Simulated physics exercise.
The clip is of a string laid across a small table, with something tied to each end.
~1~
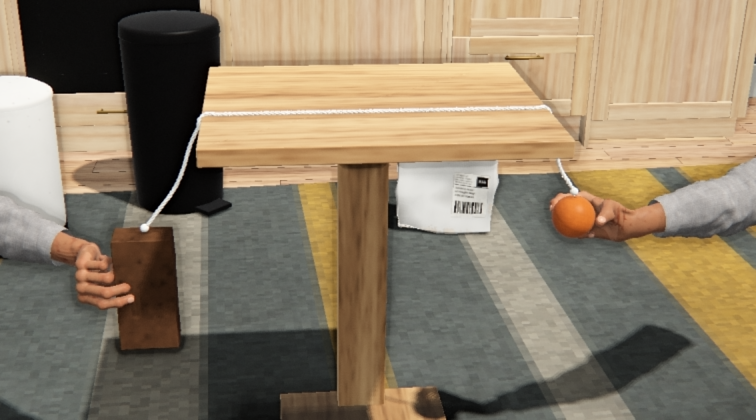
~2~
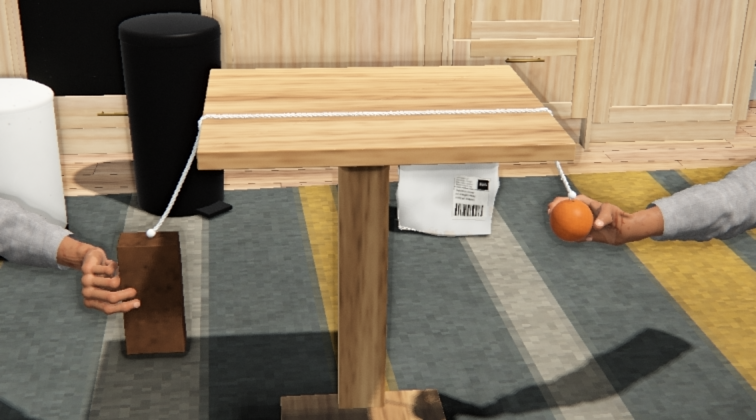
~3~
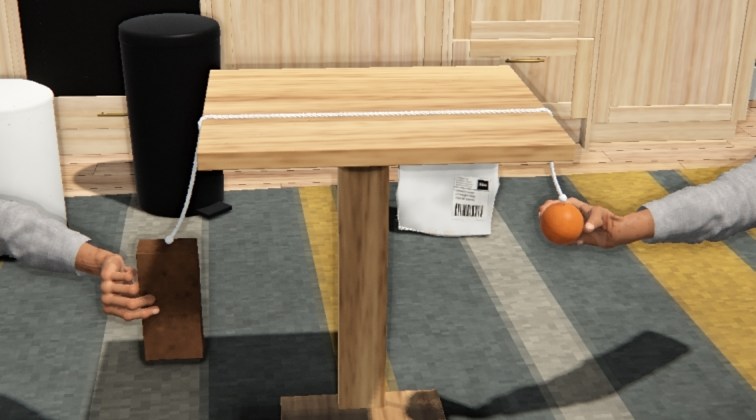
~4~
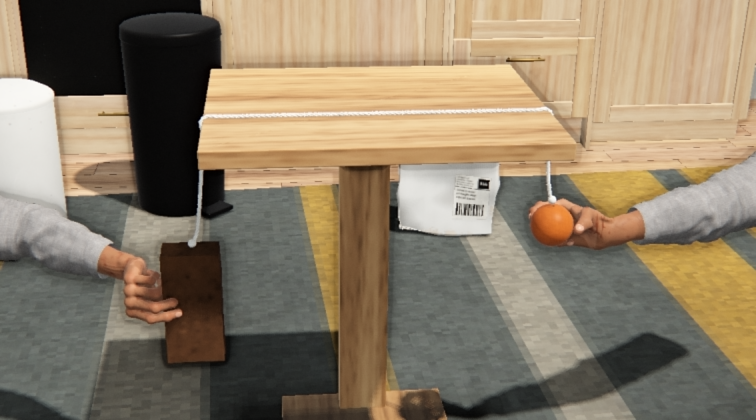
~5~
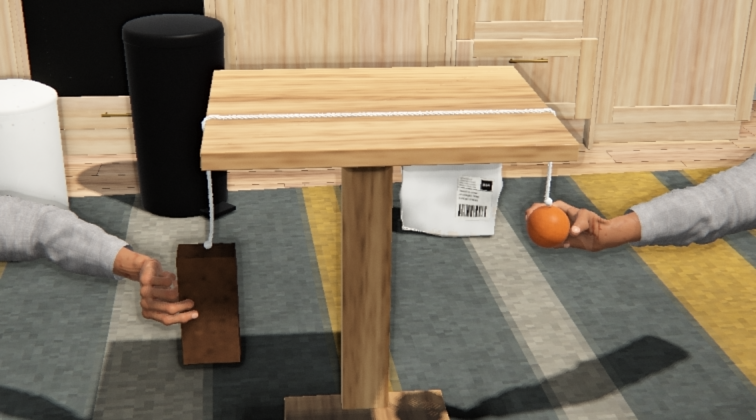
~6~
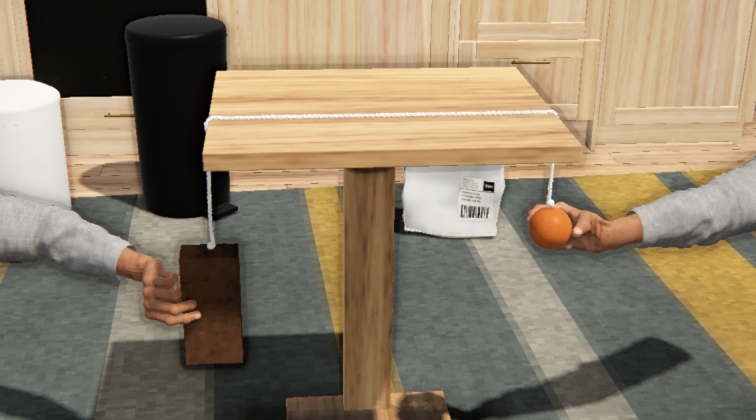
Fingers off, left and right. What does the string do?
The string drops leftwards.
Then, 0.70 s past the final frame, left brick down on the floor; right orange pulled up onto the top near (179, 63).
Then, 1.20 s past the final frame, left brick down on the floor; right orange down on the floor.
When it is over, left brick down on the floor; right orange down on the floor. The string goes down on the left.
